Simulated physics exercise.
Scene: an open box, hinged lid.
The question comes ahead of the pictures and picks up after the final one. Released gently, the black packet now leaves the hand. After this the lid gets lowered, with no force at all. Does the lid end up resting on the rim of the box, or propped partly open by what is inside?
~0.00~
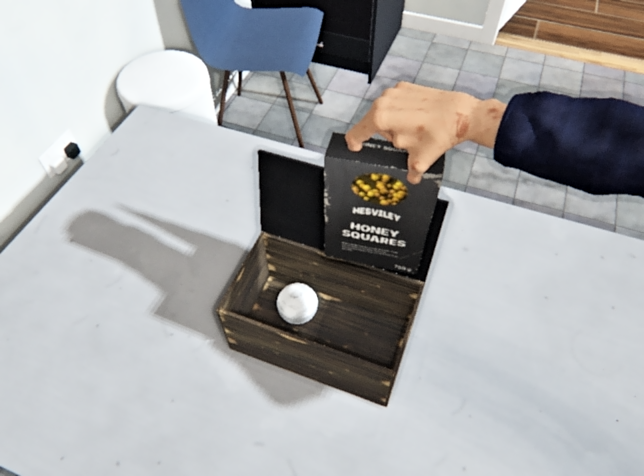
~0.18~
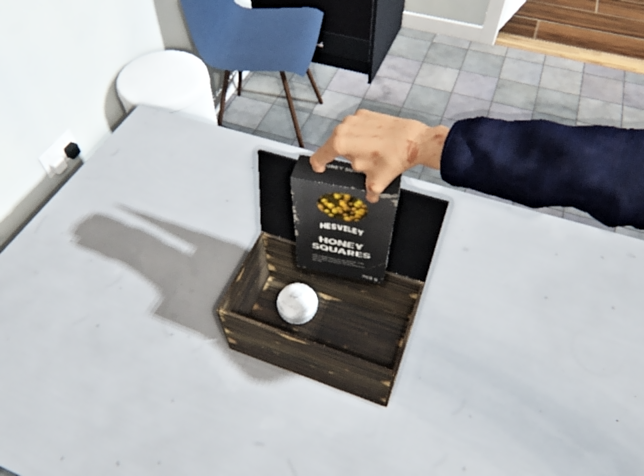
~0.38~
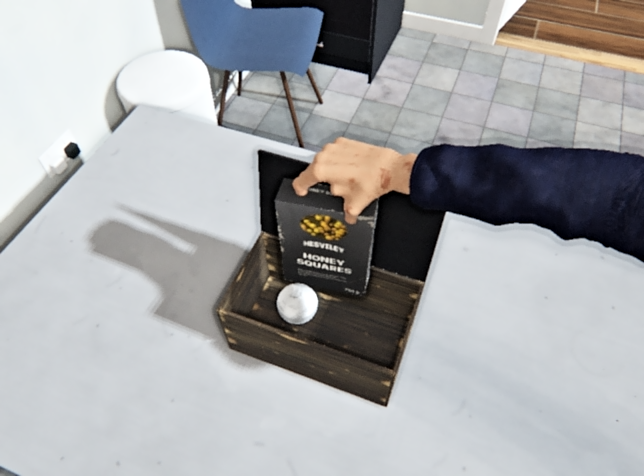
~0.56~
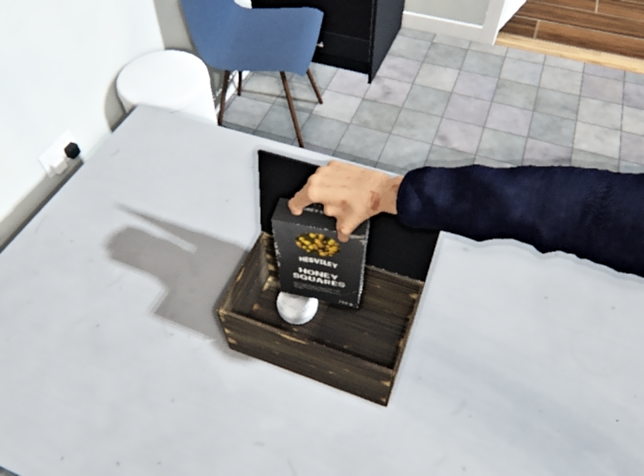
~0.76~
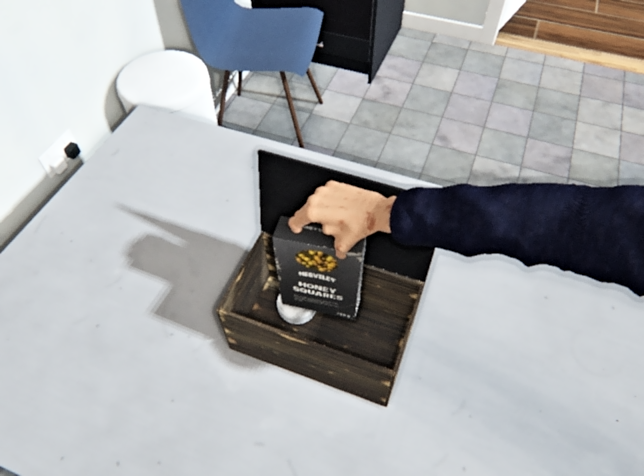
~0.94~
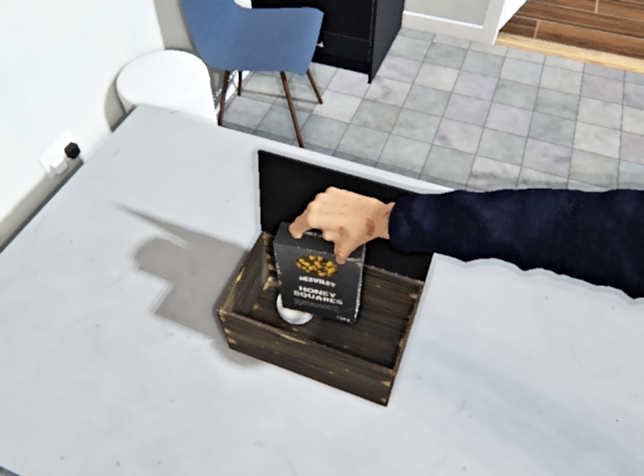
Lid unobstructed.
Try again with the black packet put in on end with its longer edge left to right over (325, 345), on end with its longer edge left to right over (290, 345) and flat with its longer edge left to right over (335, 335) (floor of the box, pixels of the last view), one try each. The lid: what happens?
Going through the three tries, the lid hangs open, then hangs open, then settles all the way.
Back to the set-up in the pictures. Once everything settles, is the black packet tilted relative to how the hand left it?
By the end the black packet has leaned over.
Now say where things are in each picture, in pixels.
In the first frame, still above its spot; black packet (378, 209); white ball (297, 304).
In the second frame, still above its spot; black packet (344, 224); white ball (297, 304).
In the third frame, still above its spot; black packet (327, 242); white ball (297, 304).
In the fourth frame, still above its spot; black packet (321, 257).
In the fifth frame, still above its spot; black packet (320, 272).
In the sixth frame, put in, still held; black packet (321, 276).
After 1.24 s, black packet on its side near (340, 319); white ball shifted about its own width.
After 2.34 s, lid 69° above the rim; black packet on its side near (345, 321); white ball shifted a little.
After 2.94 s, lid 25° above the rim; black packet on its side near (345, 321); white ball shifted a little.
In the end (3.7 s), lid shut; toppled in the box, black packet; moved from the start, white ball. At the end, from the last picture's camera, black packet near (345, 321).
